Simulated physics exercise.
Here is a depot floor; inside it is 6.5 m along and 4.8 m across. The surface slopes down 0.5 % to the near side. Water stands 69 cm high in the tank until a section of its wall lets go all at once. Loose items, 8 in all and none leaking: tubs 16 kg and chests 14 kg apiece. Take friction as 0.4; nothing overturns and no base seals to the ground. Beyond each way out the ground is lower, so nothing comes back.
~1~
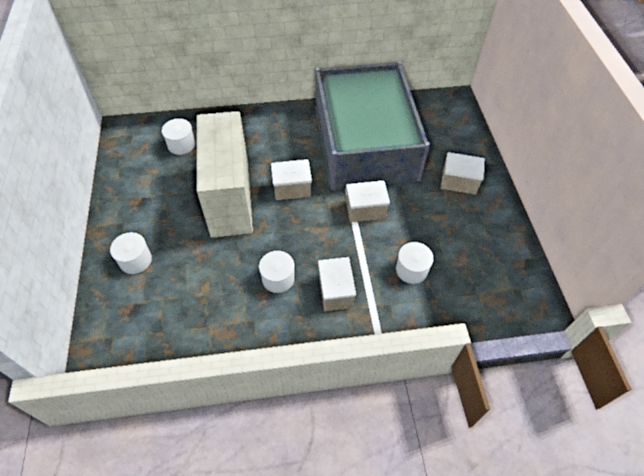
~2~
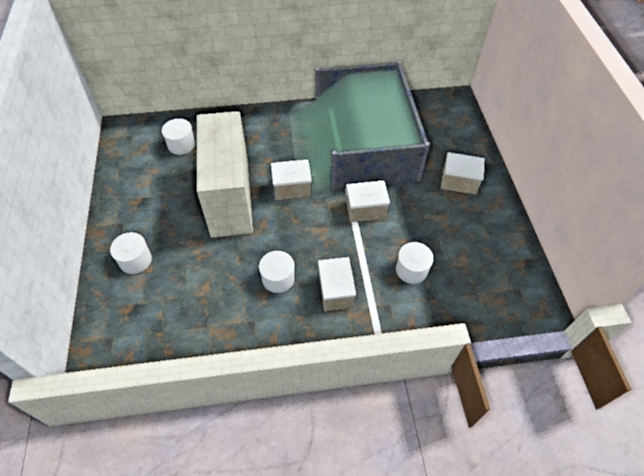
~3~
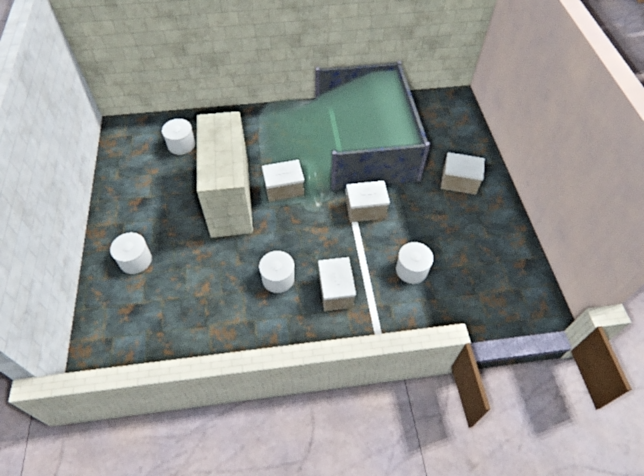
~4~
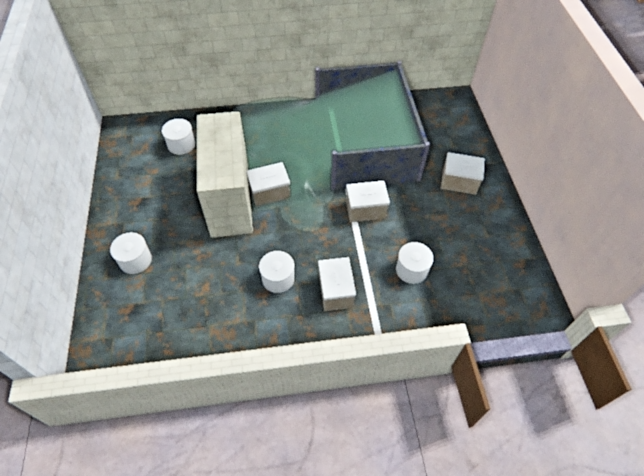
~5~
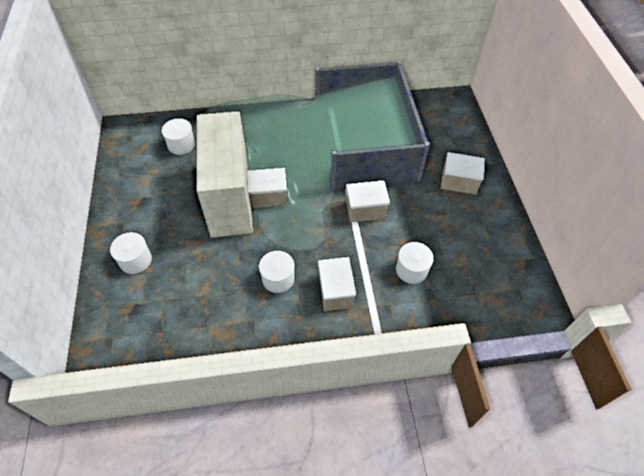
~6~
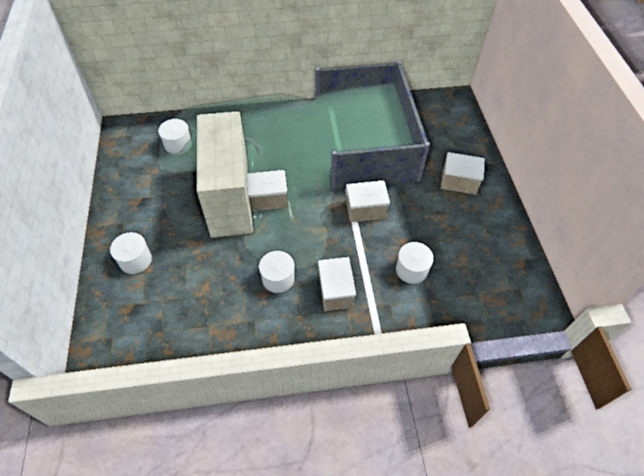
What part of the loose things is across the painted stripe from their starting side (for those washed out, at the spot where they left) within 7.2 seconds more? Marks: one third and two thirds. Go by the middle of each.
That comes to from one to two thirds.
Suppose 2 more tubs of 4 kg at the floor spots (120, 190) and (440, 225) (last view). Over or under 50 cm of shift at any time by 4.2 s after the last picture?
In that order: Over, less.
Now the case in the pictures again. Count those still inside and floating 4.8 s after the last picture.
At that moment 0.
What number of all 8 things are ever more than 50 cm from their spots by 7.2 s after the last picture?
That makes 6.
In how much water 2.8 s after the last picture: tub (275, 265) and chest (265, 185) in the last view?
About 11 and 8 cm.
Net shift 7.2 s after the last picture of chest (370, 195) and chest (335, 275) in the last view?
In turn: 80 cm, 250 cm.
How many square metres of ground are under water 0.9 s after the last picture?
Some 13 m2.
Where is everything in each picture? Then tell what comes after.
A chest at (291, 172) rests on the ground; a tub at (177, 129), on the bottom; water covers 2.4 m2; 0 of 8 have shifted, in the first frame.
A chest at (291, 172) rests on the ground; a tub at (177, 129), on the bottom; water covers 3.4 m2; 0 of 8 have shifted, in the second frame.
A chest at (283, 173) rests on the ground, 12 cm from its start; a tub at (177, 129) rests on the ground; water covers 4.5 m2; 1 of 8 have shifted, in the third frame.
A chest at (268, 176), on the bottom, 35 cm from its start; a tub at (177, 129) rests on the ground; 5.8 m2 under water; 1 of 8 have shifted, in the fourth frame.
A chest at (267, 180), on the bottom, 39 cm from its start; a tub at (177, 129) rests on the ground; water covers 7.1 m2; 1 of 8 have shifted, in the fifth frame.
A chest at (266, 183) floats, 43 cm from its start; a tub at (173, 129) rests on the ground, 5 cm from its start; water covers 8.0 m2; 2 of 8 have shifted, in the sixth frame.
Then, 0.9 s after the last picture 0 of 8 are over the mark; 2 afloat.
Then, 2.8 s after the last picture 2 of 8 are over the mark; 2 afloat.
Then, 4.8 s after the last picture 2 of 8 are over the mark; 0 afloat.
Then, 7.2 s after the last picture 3 of 8 are over the mark; 0 afloat.
